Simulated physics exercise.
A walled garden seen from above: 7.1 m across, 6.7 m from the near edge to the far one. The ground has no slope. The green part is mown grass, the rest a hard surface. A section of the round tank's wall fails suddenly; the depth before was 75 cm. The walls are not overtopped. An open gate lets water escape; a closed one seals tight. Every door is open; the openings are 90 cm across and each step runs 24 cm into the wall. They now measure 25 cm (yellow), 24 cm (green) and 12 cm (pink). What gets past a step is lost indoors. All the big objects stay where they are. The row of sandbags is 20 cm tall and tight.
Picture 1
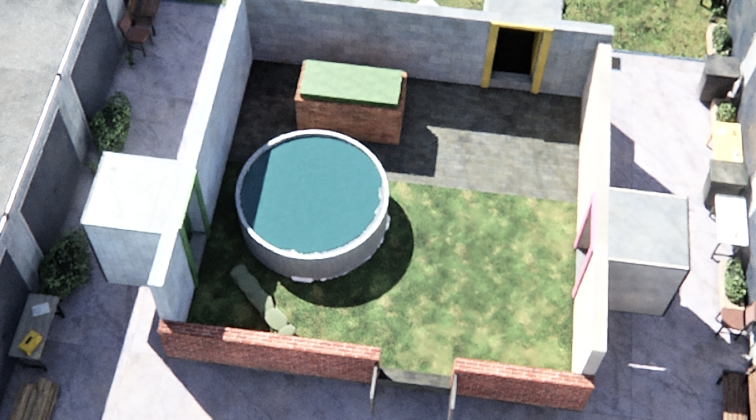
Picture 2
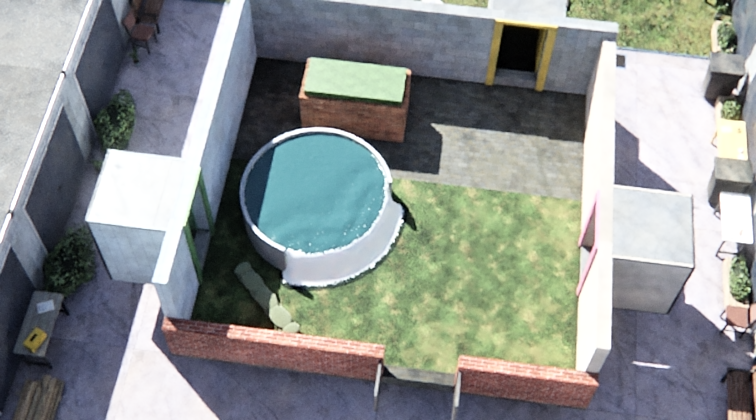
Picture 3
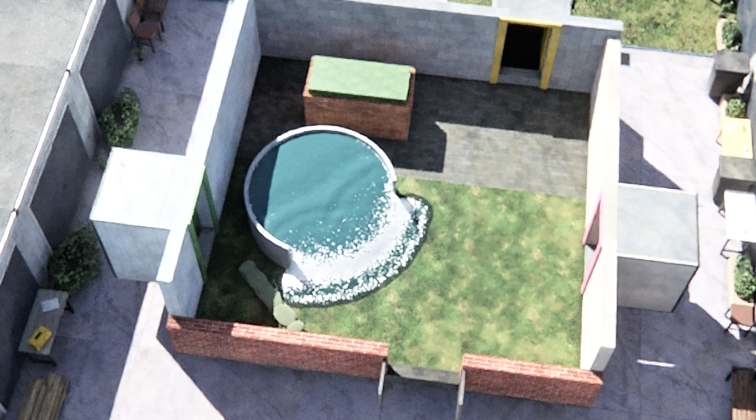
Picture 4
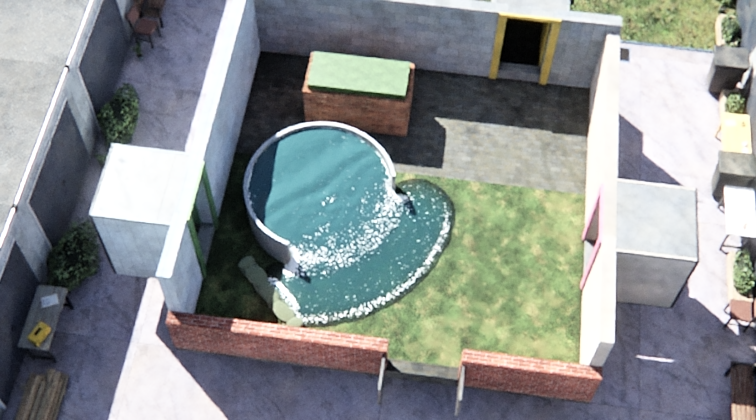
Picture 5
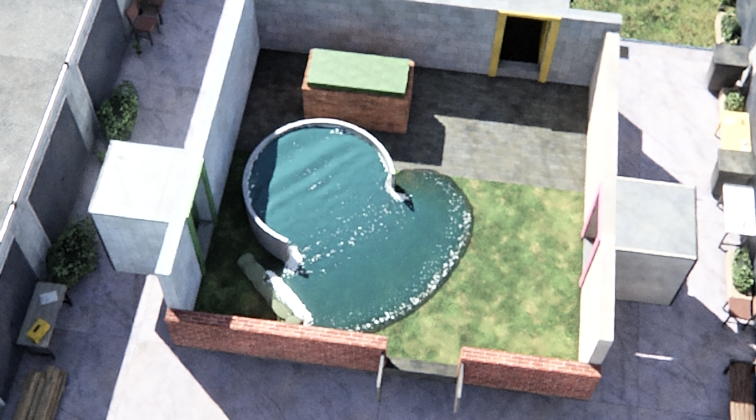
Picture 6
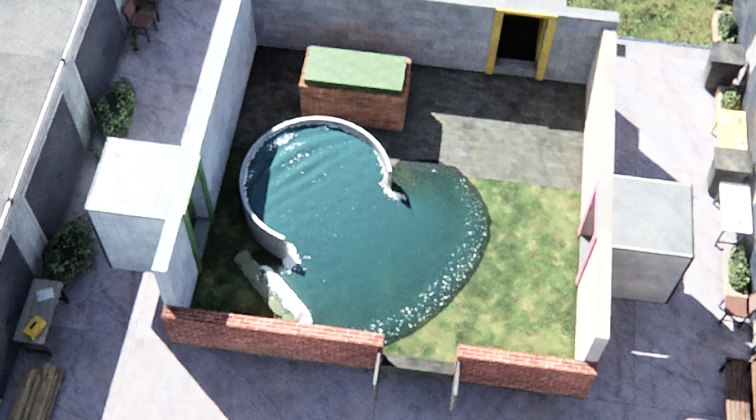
At first, a round tank full of water stands still in a walled garden seen from above. Then its lower-right side gives way and water pours out in a foaming crescent. The water spreads across the grass toward the right and the low brick wall, forming a wide, dark, rippling pool.
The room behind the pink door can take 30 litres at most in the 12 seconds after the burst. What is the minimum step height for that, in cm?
About 14.5 cm.
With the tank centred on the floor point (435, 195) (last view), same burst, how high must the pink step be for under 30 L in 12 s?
About 30 cm.
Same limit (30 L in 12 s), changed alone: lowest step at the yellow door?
Roughly 11.5 cm at yellow.
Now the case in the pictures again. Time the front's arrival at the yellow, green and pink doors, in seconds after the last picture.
Yellow 4.0 s, green 1.6 s, pink 1.1 s.
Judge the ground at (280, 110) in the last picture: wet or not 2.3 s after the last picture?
It is not reached.
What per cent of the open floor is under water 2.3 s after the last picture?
Some 60 per cent of it.
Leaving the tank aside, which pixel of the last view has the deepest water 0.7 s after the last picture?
Around (334, 337).
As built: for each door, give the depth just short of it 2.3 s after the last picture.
Depths in cm: Yellow 0, green 4, pink 17.
Then, 0.7 s after the last picture water covers 40 % of the floor, deepest (40 cm) near (334, 337); it has not reached the pink door.
Then, 2.3 s after the last picture water covers 60 % of the floor, deepest (45 cm) near (551, 375); 17 cm at the pink door, 6 litres in over its 12 cm step.
Then, 11.3 s after the last picture water covers 100 % of the floor, deepest (17 cm) near (235, 134); 7 cm at the pink door, 60 litres in over its 12 cm step.
At the pink door as built, the water peaked near 22 cm, 2.9 s after the last picture.
Run again over the same 12 s with other heights there, 41 litres in over 13.5 cm, 11 litres over 18 cm. The limit of 30 litres is kept from about 14.5 cm up.
